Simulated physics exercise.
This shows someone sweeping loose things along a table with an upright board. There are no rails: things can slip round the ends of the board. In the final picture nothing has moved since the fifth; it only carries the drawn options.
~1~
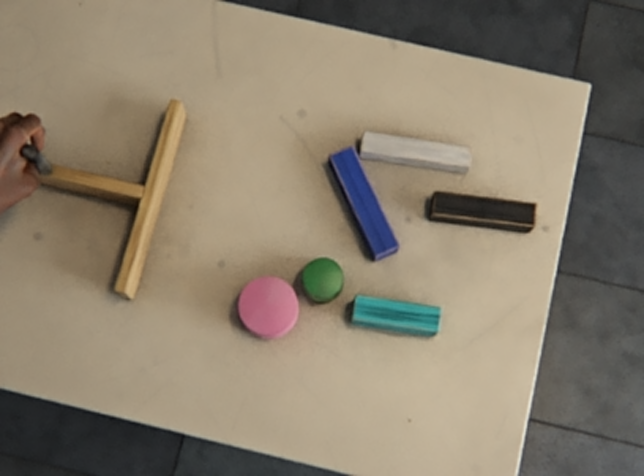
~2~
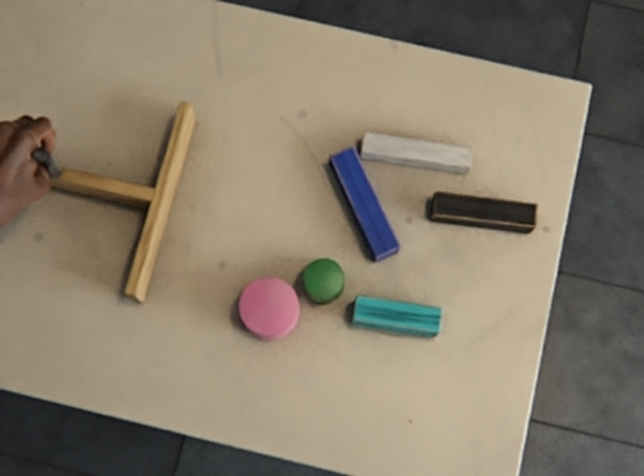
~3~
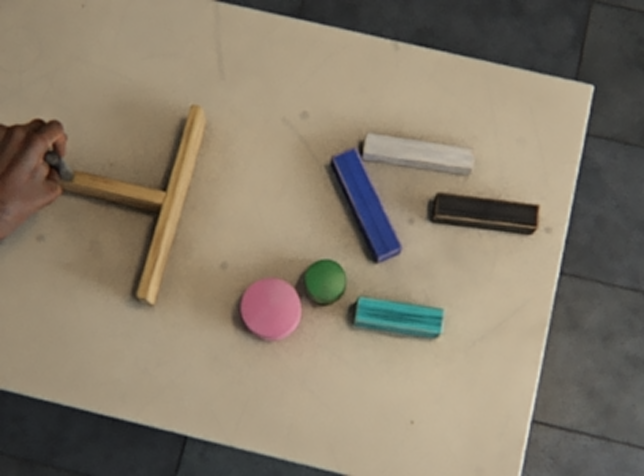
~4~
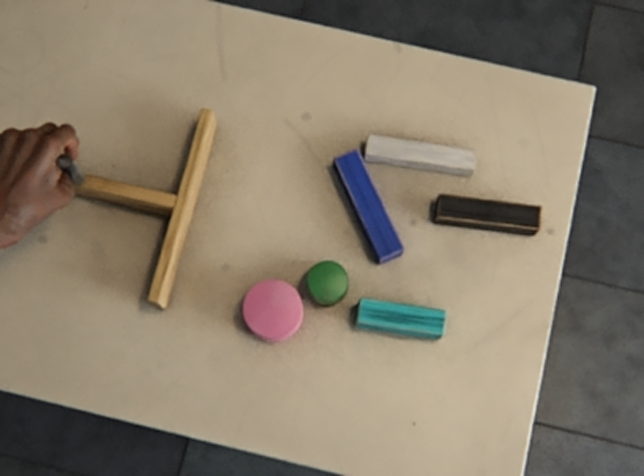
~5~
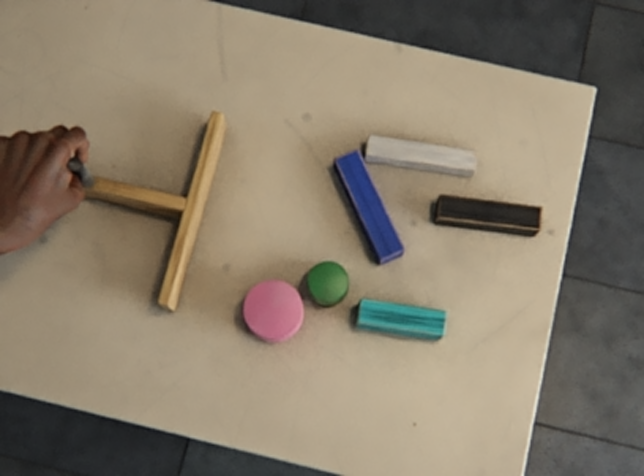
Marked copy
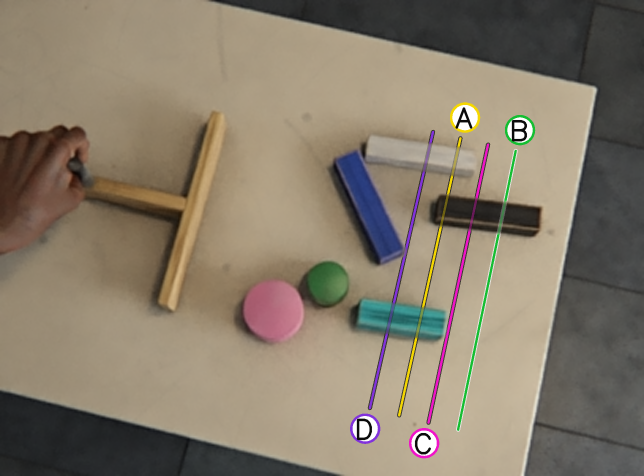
In the video, a hand holding a T-shaped wooden tool slides its upright board a short way rightward across a pale table, while the blue, white, black and turquoise bars and the pink and green round pieces stay essentially still.
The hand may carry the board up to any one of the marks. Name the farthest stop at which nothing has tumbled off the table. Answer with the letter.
At C, and not beyond.
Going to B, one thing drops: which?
The black stick.
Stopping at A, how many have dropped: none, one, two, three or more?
In all, none.
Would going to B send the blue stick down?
No.
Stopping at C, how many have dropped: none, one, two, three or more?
In all, none.
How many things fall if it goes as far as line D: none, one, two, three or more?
In all, none.
On the marked copy, A at (431, 272); B at (488, 286); C at (459, 279); D at (402, 265).
Following C. Soon after the start, board (287, 228); pink tin (303, 319); green tin (335, 282).
Later, board (383, 251); black stick (492, 216); turquoise stick (464, 318).
In the end, board (459, 269); black stick (562, 219); turquoise stick (522, 320); nothing has fallen.
As for the rest, A is safe but short; B drops the black stick; D is safe but short.
